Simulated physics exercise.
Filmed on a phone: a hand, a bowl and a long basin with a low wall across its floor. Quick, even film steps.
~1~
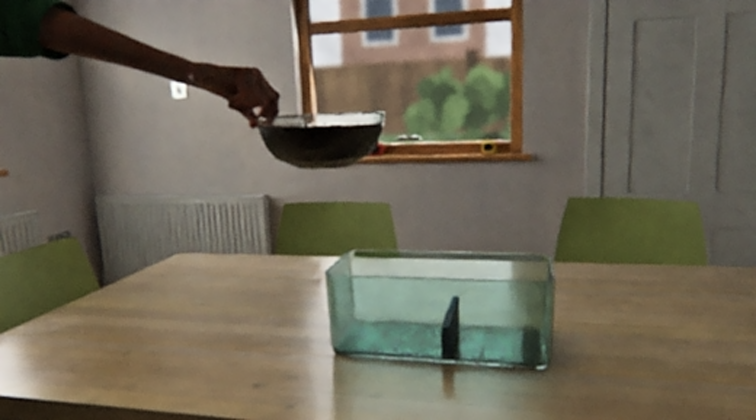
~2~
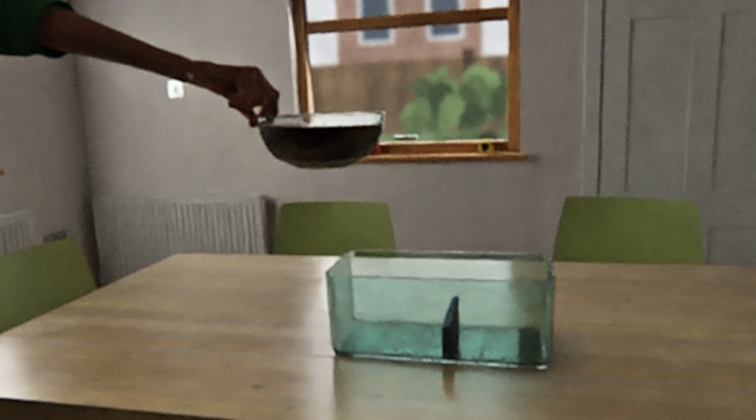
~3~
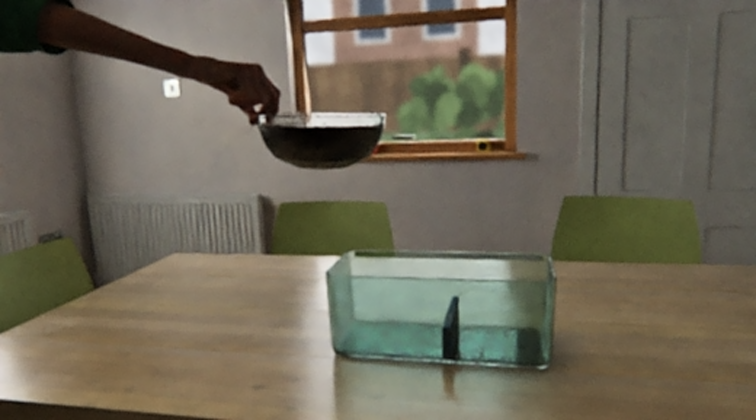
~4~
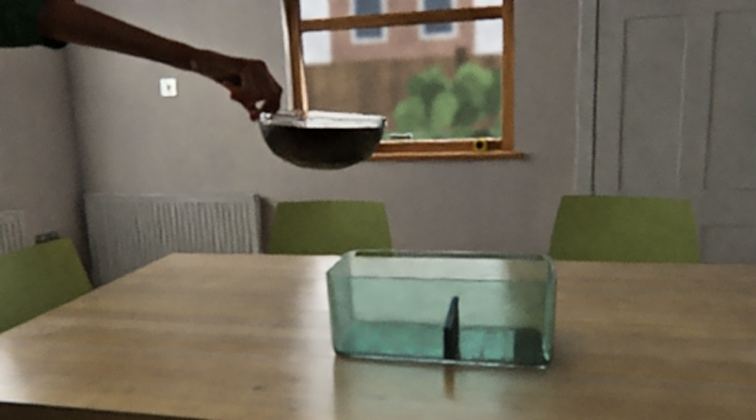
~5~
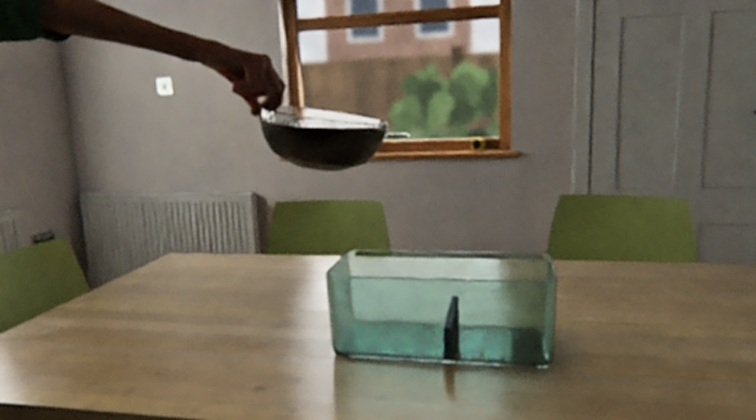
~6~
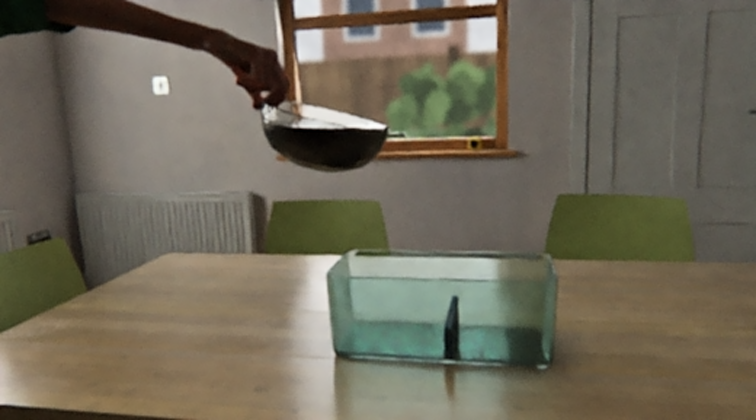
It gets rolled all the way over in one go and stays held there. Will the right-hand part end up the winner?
No, it is the left-hand part.
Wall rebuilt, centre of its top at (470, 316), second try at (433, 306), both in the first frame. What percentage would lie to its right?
Respectively 15 and 55 per cent, approximately.
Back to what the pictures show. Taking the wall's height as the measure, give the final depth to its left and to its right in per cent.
The left comes to 60 % and the right to 40 %.
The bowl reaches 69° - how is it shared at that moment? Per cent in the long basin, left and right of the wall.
About 5 per cent on the left and 10 on the right.
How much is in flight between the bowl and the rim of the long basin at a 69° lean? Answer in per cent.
Close to 50 in a hundred.
A moment on, the tilt is 69° and 35 per cent is still to pour, 7 is left of the wall and 8 right of it.
Next, the tilt is 95° and 3 per cent is still to pour, 49 is left of the wall and 33 right of it.
Then the tilt is 97° and 0 per cent is still to pour, 59 is left of the wall and 33 right of it.
Later the tilt is 97° and 0 per cent is still to pour, 58 is left of the wall and 34 right of it.
Finally, 58 per cent lies left of the wall, 34 right of it and 8 outside.
